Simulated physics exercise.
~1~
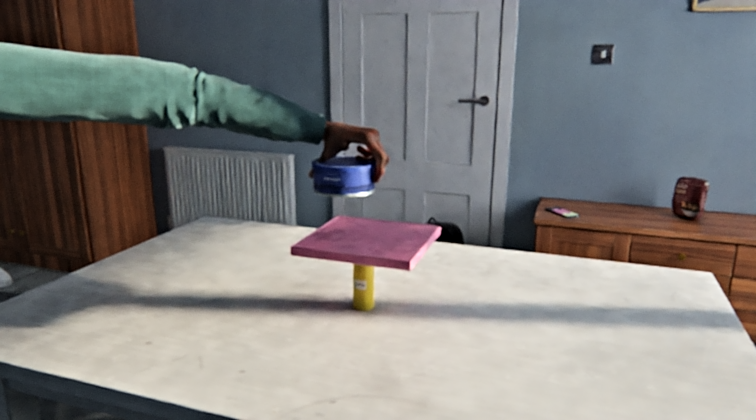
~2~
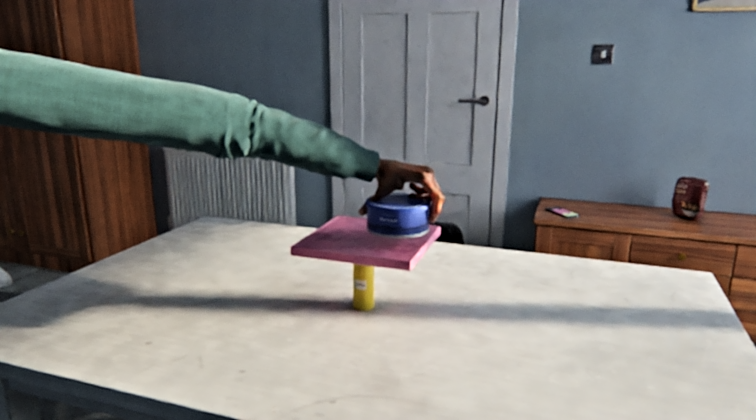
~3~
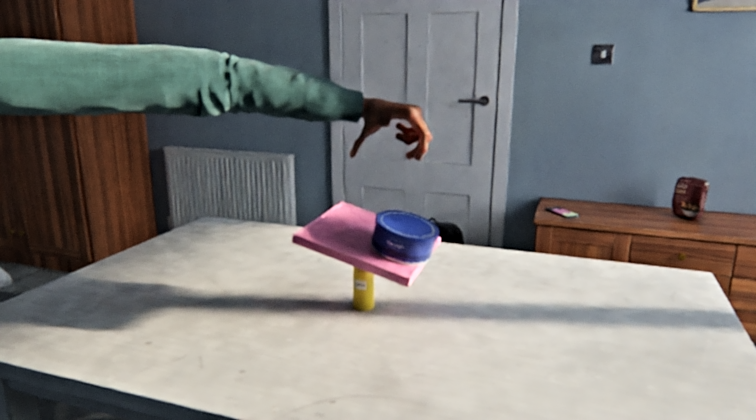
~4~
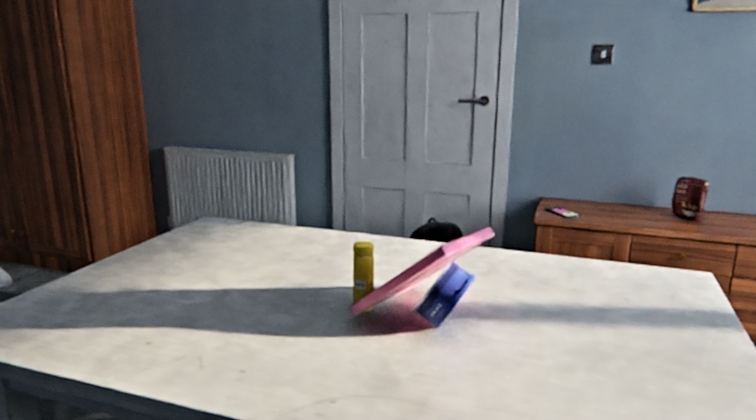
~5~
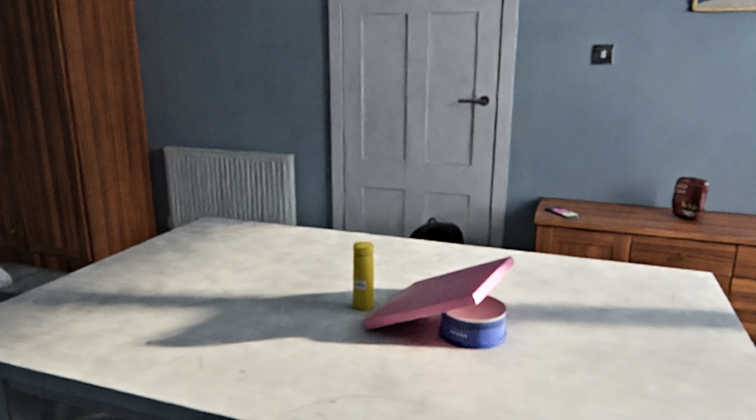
A blue tub set on a pink lid's right side tips both off a yellow shaker.
